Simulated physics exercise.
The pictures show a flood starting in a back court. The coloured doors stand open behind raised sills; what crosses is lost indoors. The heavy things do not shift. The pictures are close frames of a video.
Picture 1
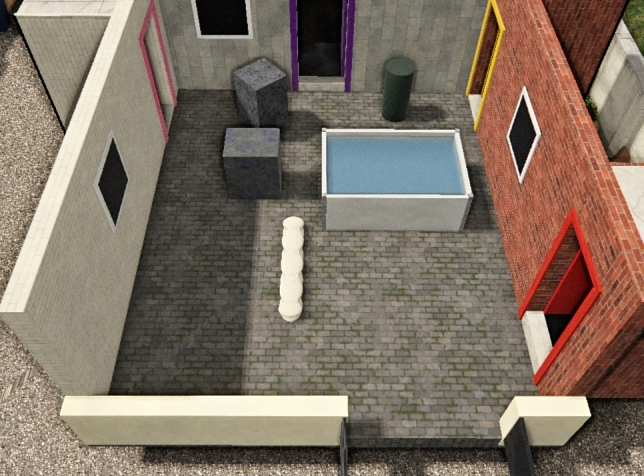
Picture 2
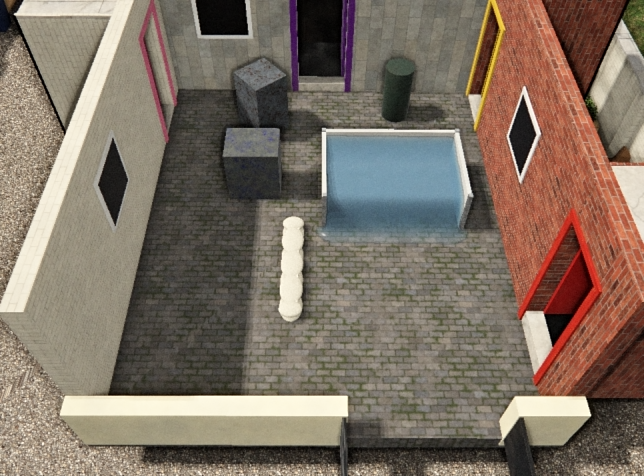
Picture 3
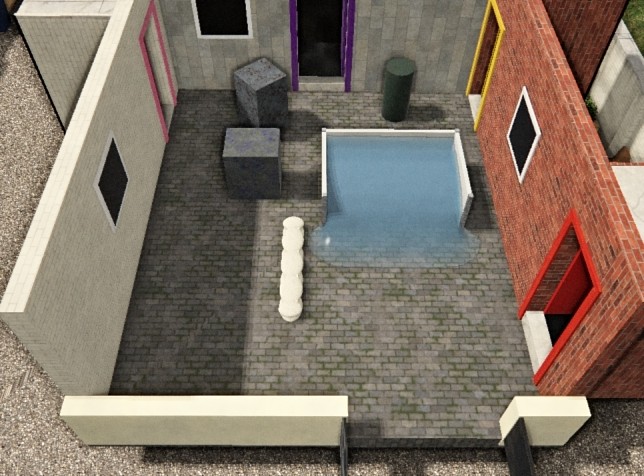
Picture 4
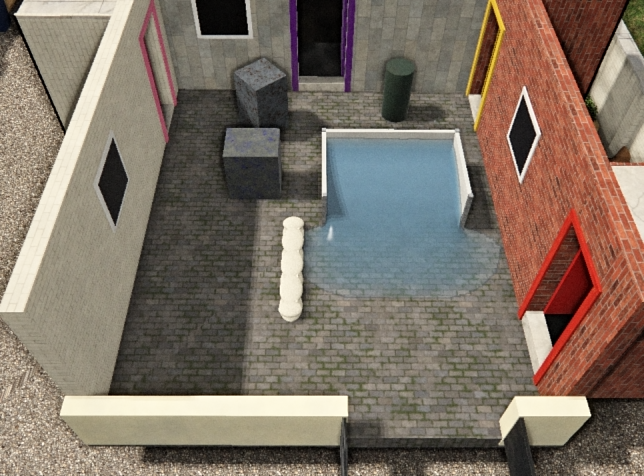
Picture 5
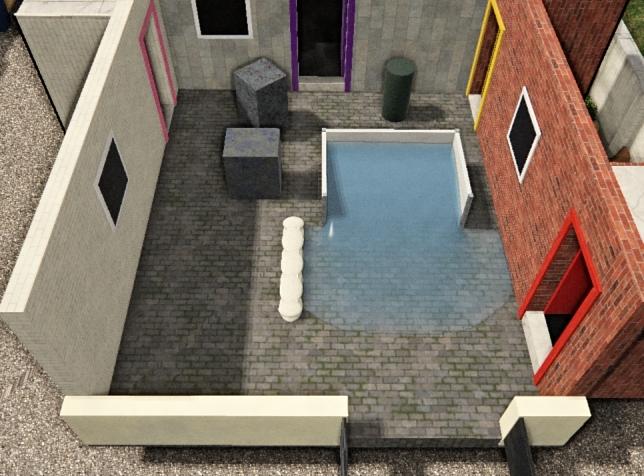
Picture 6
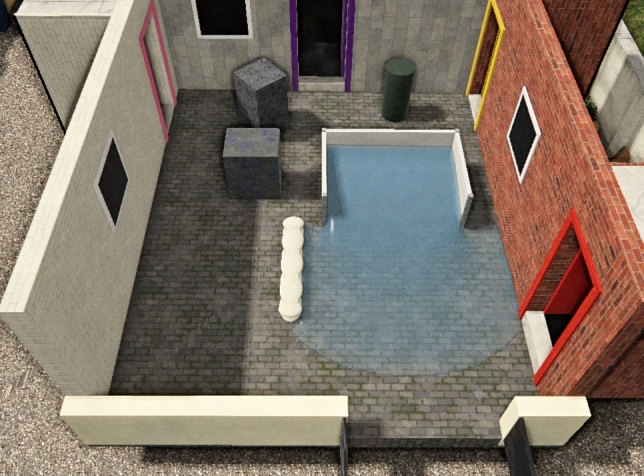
Water pours from the open front of a tank and spreads across the paved court.
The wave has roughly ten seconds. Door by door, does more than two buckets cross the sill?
One by one: The pink door holds within the limit; the red door holds within the limit; the yellow door holds within the limit; the purple door holds within the limit.
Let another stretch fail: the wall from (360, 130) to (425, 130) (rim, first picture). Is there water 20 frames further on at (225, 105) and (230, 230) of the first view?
As listed: Covered, free of water.
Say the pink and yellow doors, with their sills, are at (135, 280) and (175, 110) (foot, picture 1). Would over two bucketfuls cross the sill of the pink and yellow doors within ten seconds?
The pink door keeps below it, the yellow door stays under.
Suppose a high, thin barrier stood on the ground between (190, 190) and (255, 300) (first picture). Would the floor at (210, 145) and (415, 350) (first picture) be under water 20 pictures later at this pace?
As listed: Not flooded, awash.
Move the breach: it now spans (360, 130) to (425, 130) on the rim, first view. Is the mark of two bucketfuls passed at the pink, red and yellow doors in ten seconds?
One by one: Pink door floods; red door keeps below it; yellow door floods.
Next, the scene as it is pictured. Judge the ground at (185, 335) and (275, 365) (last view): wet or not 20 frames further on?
In turn: Flooded, covered.
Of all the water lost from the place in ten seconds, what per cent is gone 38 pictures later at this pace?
I make it 90 per cent.
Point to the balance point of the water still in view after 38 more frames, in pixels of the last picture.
Near (350, 298).
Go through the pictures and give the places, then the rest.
The first picture shows the open tank at (393, 165) is whole and still.
In the second picture, water pours out at (394, 219) and has run to (462, 237).
In the third picture, water pours out at (393, 219) and has run to (312, 242).
In the fourth picture, water pours out at (393, 221) and has run to (304, 269).
In the fifth picture, the front is at (510, 284), out from the gap at (393, 221).
In the sixth picture, water pours out at (393, 221) and has run to (472, 360).
A moment on, water covers 30 % of the floor; the pink door not reached, the red door wet at the sill, nothing in, the yellow door not reached, the purple door not reached.
Next, water covers 35 % of the floor; the pink door not reached, the red door wet at the sill, nothing in, the yellow door not reached, the purple door not reached.
Then, water covers 45 % of the floor; the pink door not reached, the red door wet at the sill, nothing in, the yellow door not reached, the purple door not reached.
Later, water covers 60 % of the floor; the pink door not reached, the red door wet at the sill, nothing in, the yellow door not reached, the purple door not reached.
In the end, water covers 80 % of the floor; the pink door wet at the sill, nothing in, the red door wet at the sill, nothing in, the yellow door wet at the sill, nothing in, the purple door not reached.
